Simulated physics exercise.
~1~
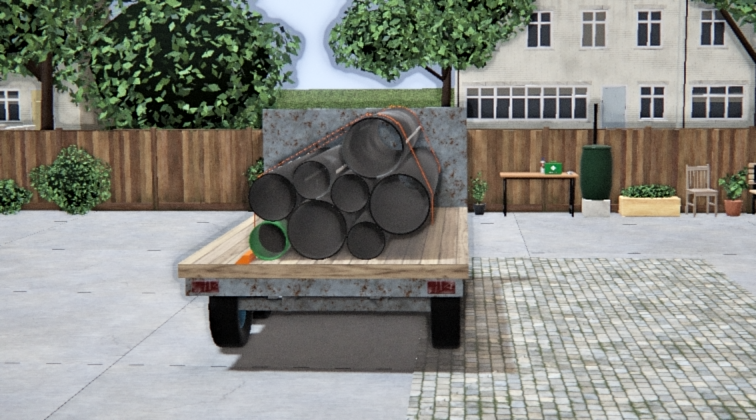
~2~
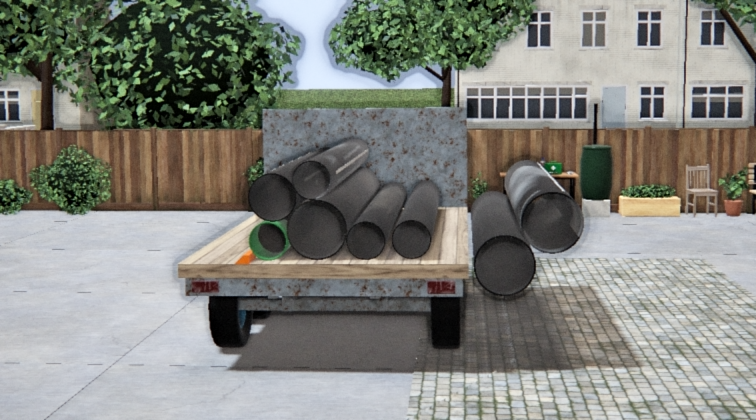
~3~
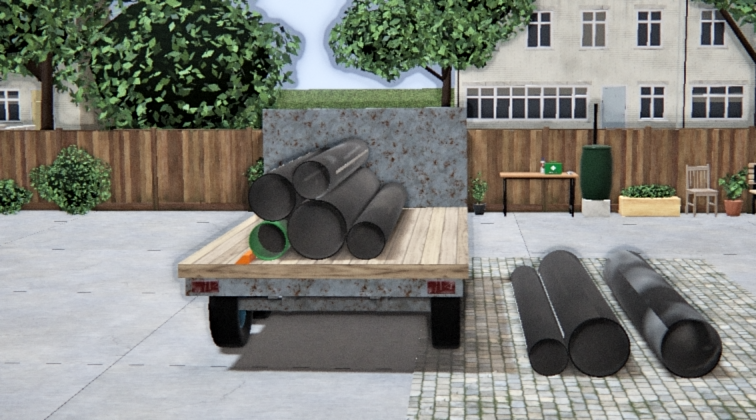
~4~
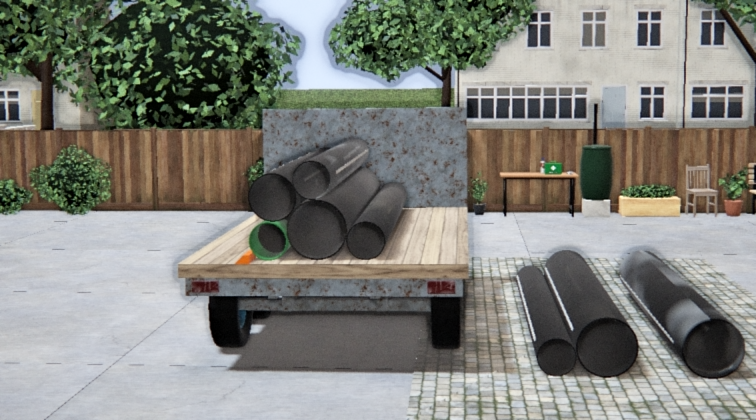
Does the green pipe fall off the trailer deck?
No, the green pipe stays on the deck at the left, next to the orange chock.
